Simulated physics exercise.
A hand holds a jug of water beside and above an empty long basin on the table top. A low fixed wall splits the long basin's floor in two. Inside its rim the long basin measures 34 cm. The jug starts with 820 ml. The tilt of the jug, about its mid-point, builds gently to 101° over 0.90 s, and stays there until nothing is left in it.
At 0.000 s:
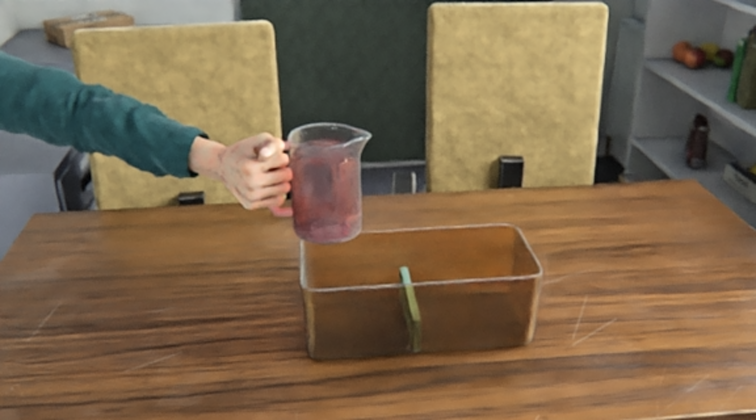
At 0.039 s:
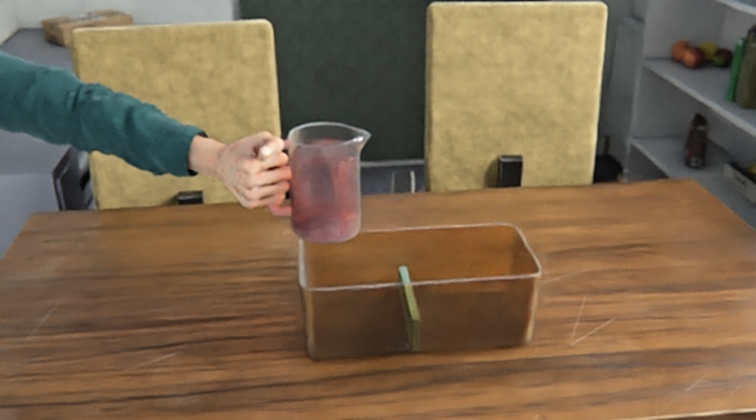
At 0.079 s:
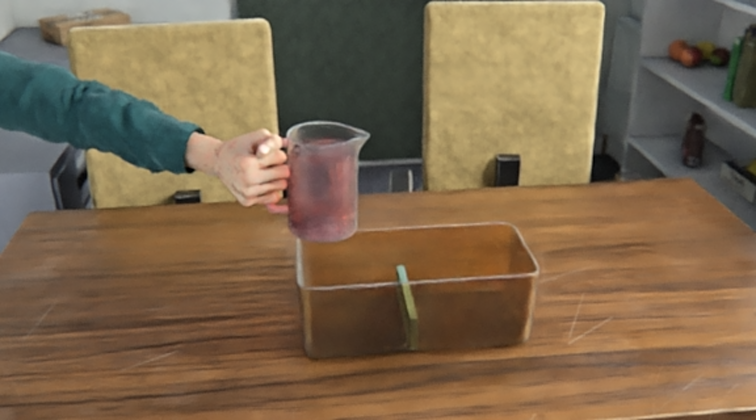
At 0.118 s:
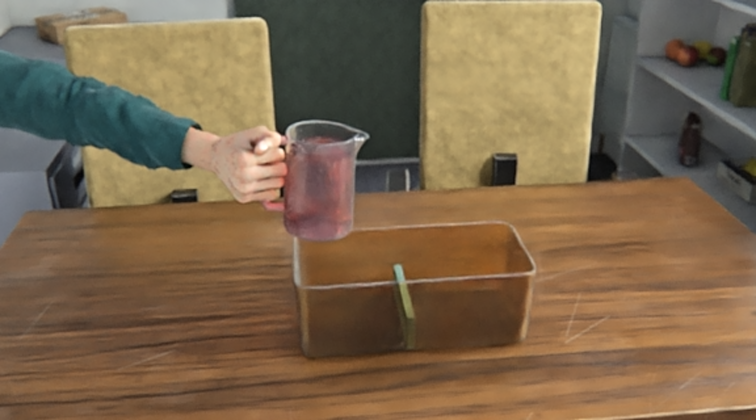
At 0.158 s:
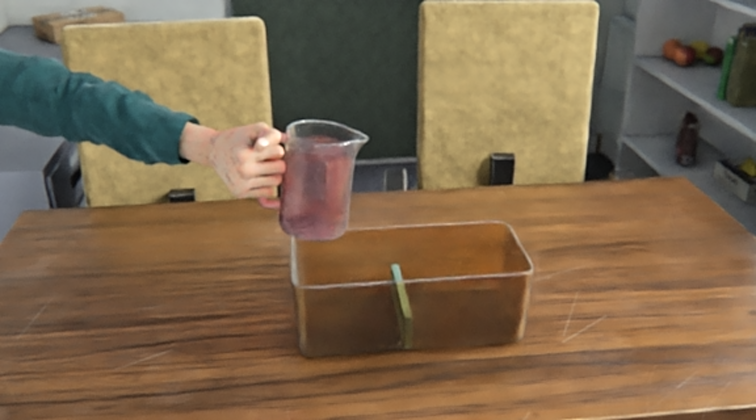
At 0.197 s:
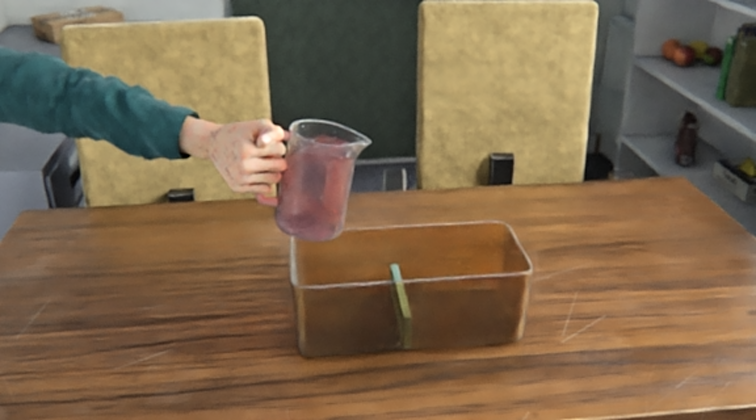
A hand in a green sleeve held a clear jug of pinkish water above an empty long basin on a wooden table, keeping it almost still before tilting it slightly to the right.
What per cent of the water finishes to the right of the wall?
Roughly 91 per cent is past the wall.
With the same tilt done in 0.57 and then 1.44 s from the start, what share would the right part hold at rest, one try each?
In turn about 90 and 90 per cent.
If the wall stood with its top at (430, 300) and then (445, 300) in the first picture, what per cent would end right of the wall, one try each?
In turn about 50 and 10 per cent.
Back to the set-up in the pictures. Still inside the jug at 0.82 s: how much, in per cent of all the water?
Near 46 in a hundred.
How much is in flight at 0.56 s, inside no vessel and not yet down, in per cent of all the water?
Near 10 in a hundred.
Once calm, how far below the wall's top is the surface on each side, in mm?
Some 52 mm on the left and 26 mm on the right.
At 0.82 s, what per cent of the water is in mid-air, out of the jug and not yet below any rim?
Near 18 in a hundred.
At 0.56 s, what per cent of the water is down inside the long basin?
Near 2 in a hundred.
After 0.56 s the tilt is 69° and 88 per cent is still to pour, 0 is left of the wall and 2 right of it.
After 0.82 s the tilt is 99° and 45 per cent is still to pour, 1 is left of the wall and 36 right of it.
After 1.10 s the tilt is 101° and 11 per cent is still to pour, 3 is left of the wall and 81 right of it.
After 1.40 s the tilt is 101° and 2 per cent is still to pour, 6 is left of the wall and 91 right of it.
In the end 9 per cent lies left of the wall, 91 right of it and 0 outside.
